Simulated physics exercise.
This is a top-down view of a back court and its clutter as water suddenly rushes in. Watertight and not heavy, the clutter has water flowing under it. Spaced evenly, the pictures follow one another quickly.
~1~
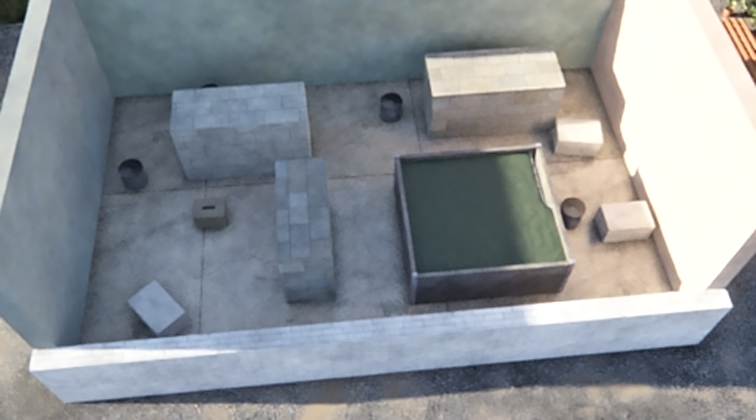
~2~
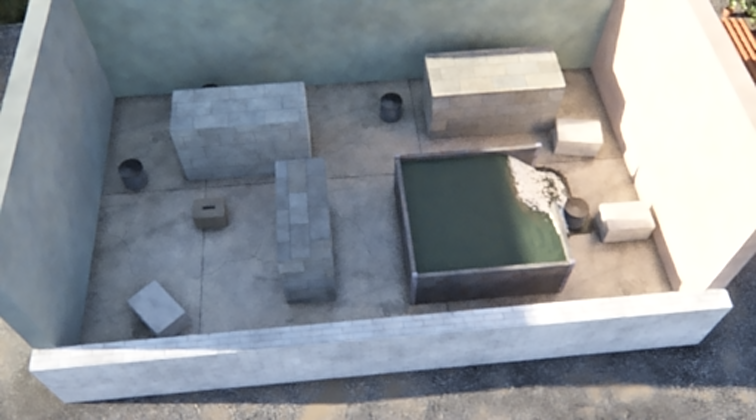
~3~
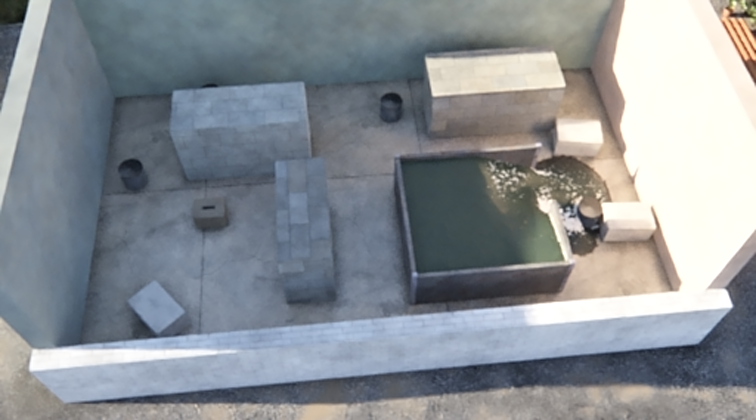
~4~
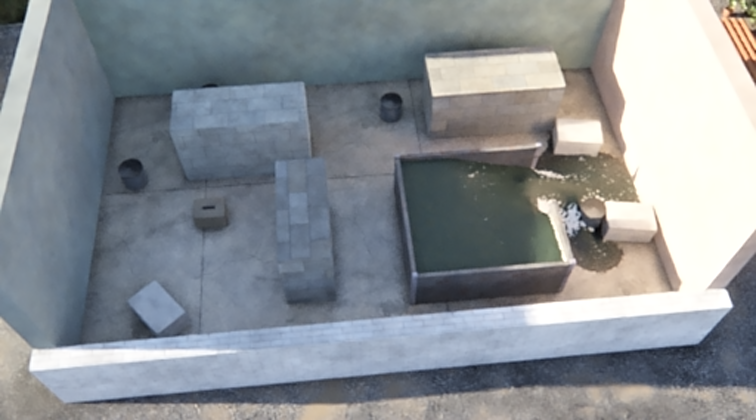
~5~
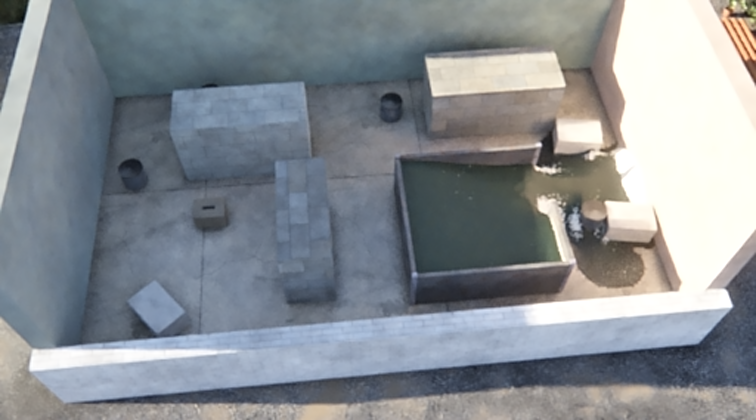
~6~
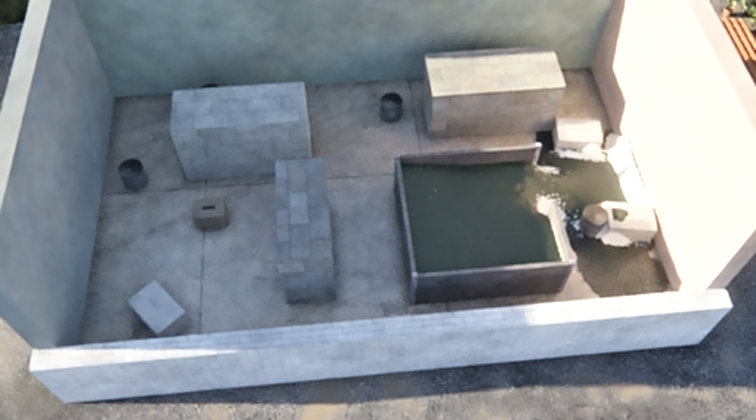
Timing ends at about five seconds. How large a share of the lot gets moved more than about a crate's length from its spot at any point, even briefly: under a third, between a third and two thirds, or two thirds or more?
Between a third and two thirds.
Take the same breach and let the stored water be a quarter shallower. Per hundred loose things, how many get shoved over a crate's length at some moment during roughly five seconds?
I'd say somewhere about 40 percent.
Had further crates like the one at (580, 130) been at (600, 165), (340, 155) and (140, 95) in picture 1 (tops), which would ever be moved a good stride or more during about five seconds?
Results - 1: Ends up far away; 2: Doesn't go far; 3: Doesn't go far.
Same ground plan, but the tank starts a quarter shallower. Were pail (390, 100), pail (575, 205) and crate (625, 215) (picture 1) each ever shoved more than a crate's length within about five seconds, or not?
In the order you named them: Stayed within the threshold, went past the threshold, went past the threshold.
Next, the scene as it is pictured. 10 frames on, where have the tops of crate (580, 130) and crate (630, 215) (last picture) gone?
Look around pixels (557, 66) and (593, 278).
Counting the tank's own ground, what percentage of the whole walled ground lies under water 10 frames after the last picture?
30 per cent.
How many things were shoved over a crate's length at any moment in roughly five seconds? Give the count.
Number: 3.
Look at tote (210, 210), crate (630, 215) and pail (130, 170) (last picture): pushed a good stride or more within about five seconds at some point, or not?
Listed order gives below that mark, then past that mark, and lastly below that mark.
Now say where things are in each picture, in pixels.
In the first picture, a pail at (574, 207), on the bottom; a crate at (627, 215), on the bottom; 0 of 8 have shifted.
In the second picture, a pail at (577, 207) rests on the ground, close to its start; a crate at (627, 215), on the bottom; 0 of 8 have shifted.
In the third picture, a pail at (590, 207) rests on the ground, close to its start; a crate at (629, 216) rests on the ground; 1 of 8 have shifted.
In the fourth picture, a pail at (594, 208) rests on the ground, close to its start; a crate at (631, 216), on the bottom, close to its start; 1 of 8 have shifted.
In the fifth picture, a pail at (595, 210), afloat, close to its start; a crate at (631, 216), on the bottom, close to its start; 1 of 8 have shifted.
In the sixth picture, a pail at (596, 214) floats, close to its start; a crate at (631, 216), on the bottom, close to its start; 1 of 8 have shifted.
A moment on, 1 of 8 are well off their spots; 0 afloat.
Next, 3 of 8 are well off their spots; 1 afloat.
Later, 2 of 8 are well off their spots; 3 afloat.
In the end, 2 of 8 are well off their spots, and 3 have been at some point; 3 afloat.
